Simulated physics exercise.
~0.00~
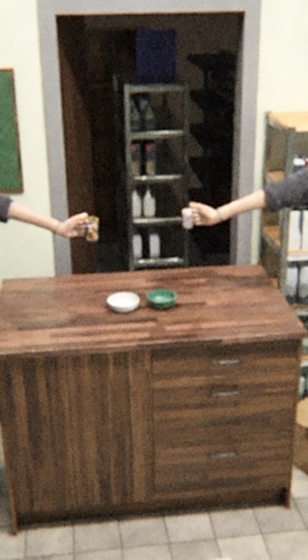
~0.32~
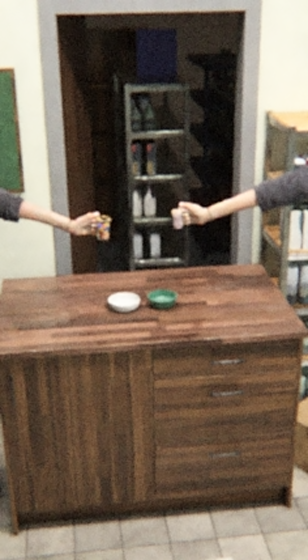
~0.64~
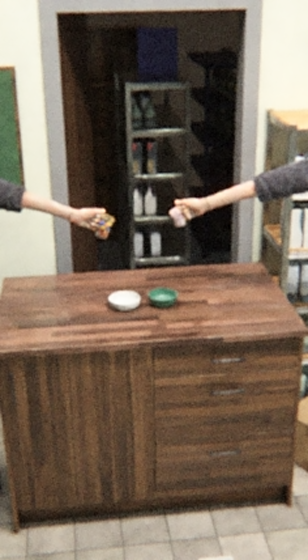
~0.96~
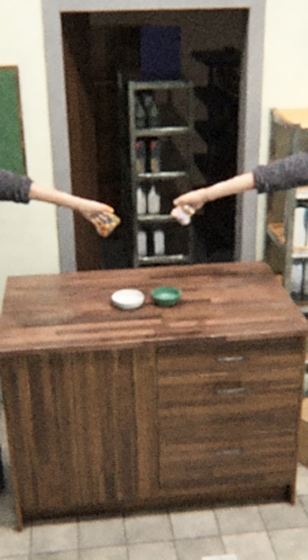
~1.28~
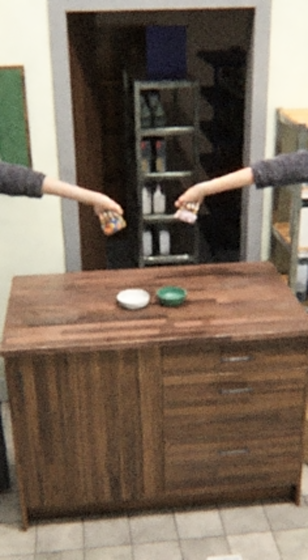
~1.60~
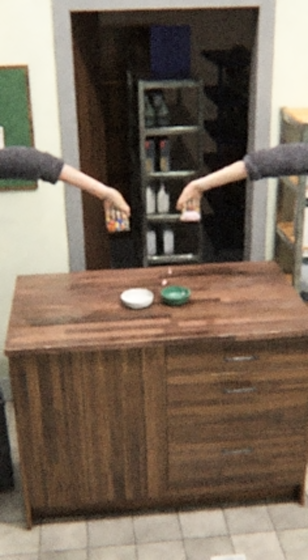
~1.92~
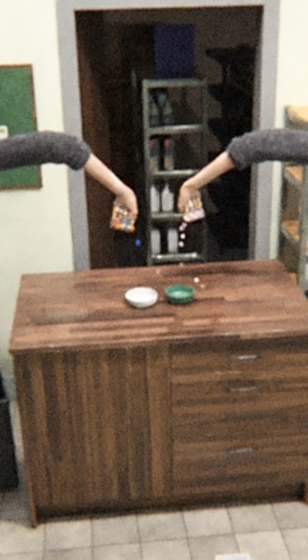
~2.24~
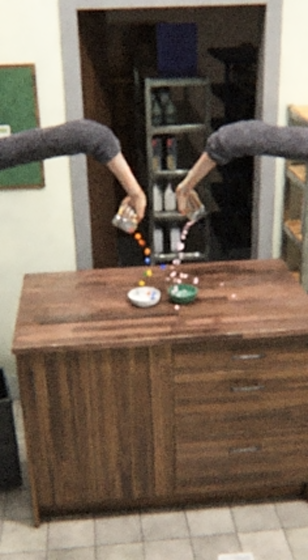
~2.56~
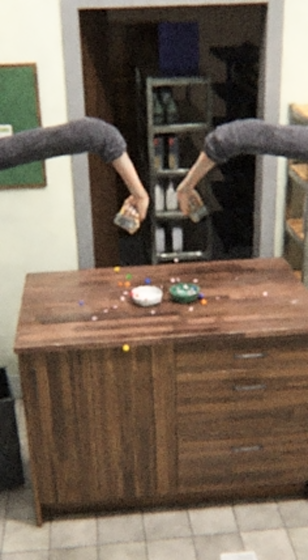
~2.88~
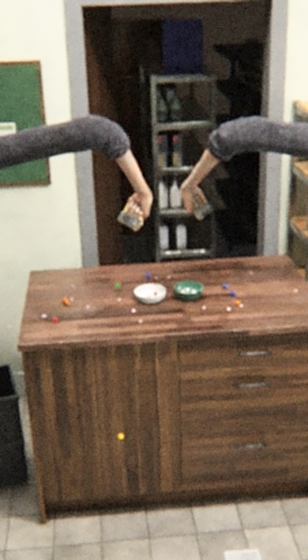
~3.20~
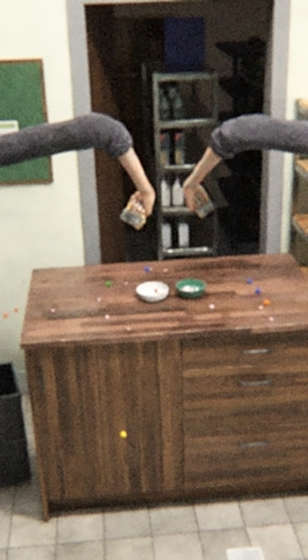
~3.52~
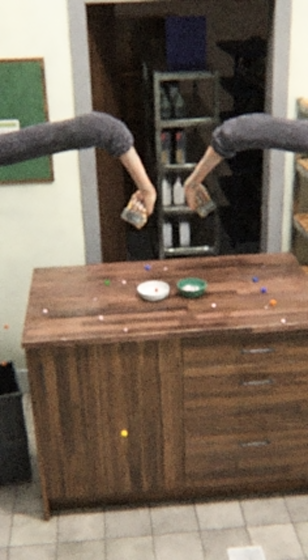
Two hands tipped their cups over a white dish and a green dish on a wooden counter, pouring out small colorful pieces that bounced and scattered widely, leaving many outside the dishes while the upturned cups stayed held above.
